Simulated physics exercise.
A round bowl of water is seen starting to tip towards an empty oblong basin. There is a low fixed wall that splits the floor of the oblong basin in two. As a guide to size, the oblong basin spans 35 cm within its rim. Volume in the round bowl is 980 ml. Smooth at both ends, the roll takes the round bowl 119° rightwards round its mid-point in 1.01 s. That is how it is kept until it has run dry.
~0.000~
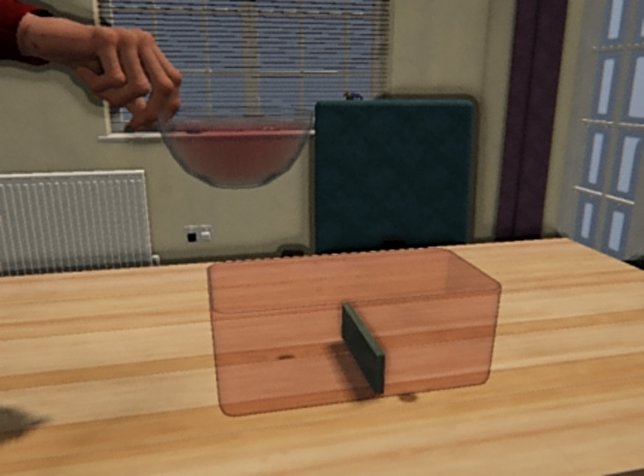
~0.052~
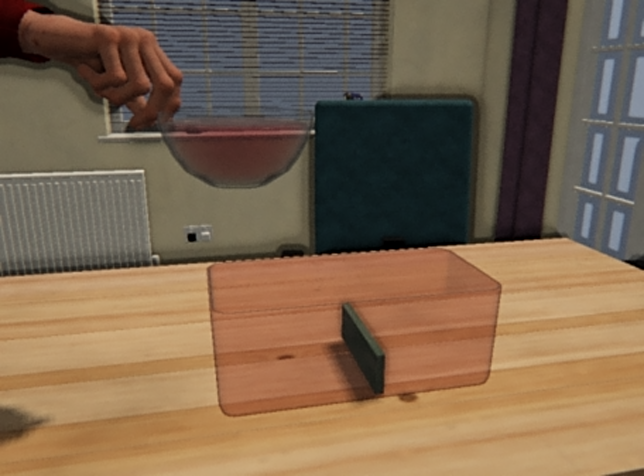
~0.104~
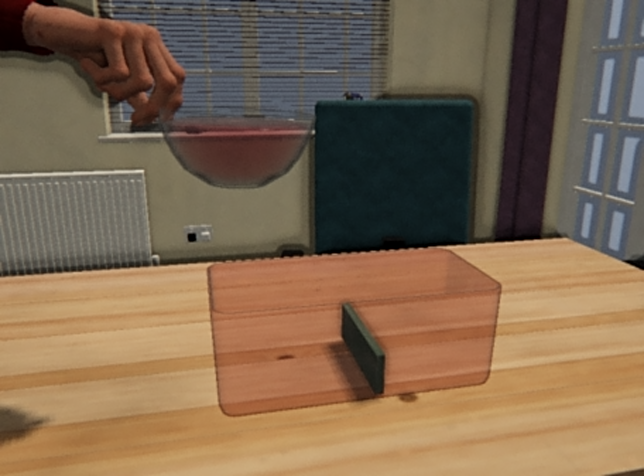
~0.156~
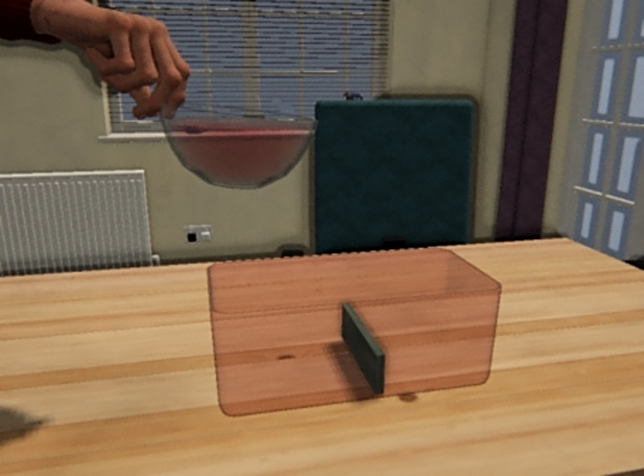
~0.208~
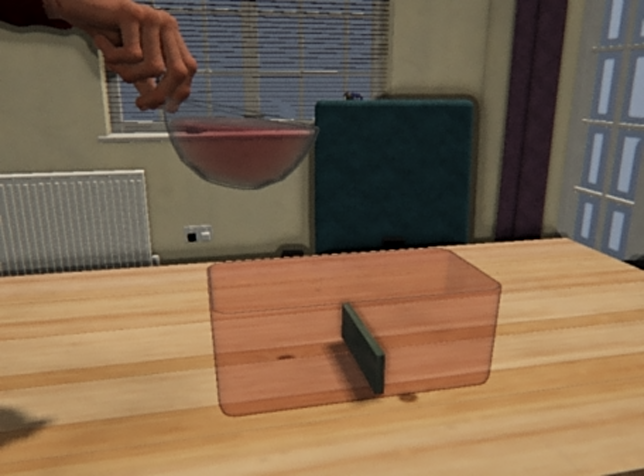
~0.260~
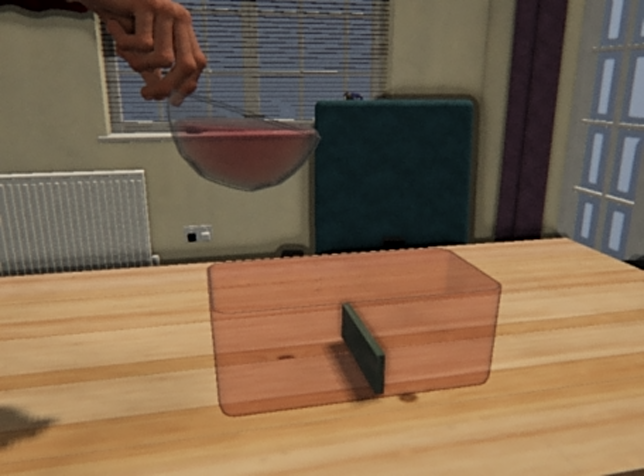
Above a wooden table, a hand slowly tilts a clear round bowl of reddish liquid rightwards.
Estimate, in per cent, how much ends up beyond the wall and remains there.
Roughly 54 % ends up beyond the wall.
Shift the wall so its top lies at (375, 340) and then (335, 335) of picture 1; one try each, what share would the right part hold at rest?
In turn about 40 and 75 per cent.
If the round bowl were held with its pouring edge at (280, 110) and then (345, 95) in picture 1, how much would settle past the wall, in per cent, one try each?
20 then 80 %.
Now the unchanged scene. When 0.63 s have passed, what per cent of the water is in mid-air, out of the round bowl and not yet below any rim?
Close to 42 per cent, I'd say.
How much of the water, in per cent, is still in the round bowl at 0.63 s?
Roughly 22 %.
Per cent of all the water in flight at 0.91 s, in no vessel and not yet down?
Near 1 in a hundred.
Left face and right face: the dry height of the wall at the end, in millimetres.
For the left, around 40 mm; for the right, around 32 mm.
After 0.63 s the tilt is 83° and 22 per cent is still to pour, 6 is left of the wall and 30 right of it.
After 0.91 s the tilt is 116° and 0 per cent is still to pour, 45 is left of the wall and 54 right of it.
After 1.20 s the tilt is 119° and 0 per cent is still to pour, 44 is left of the wall and 54 right of it.
After 1.51 s the tilt is 119° and 0 per cent is still to pour, 44 is left of the wall and 54 right of it.
In the end 44 per cent lies left of the wall, 54 right of it and 2 outside.
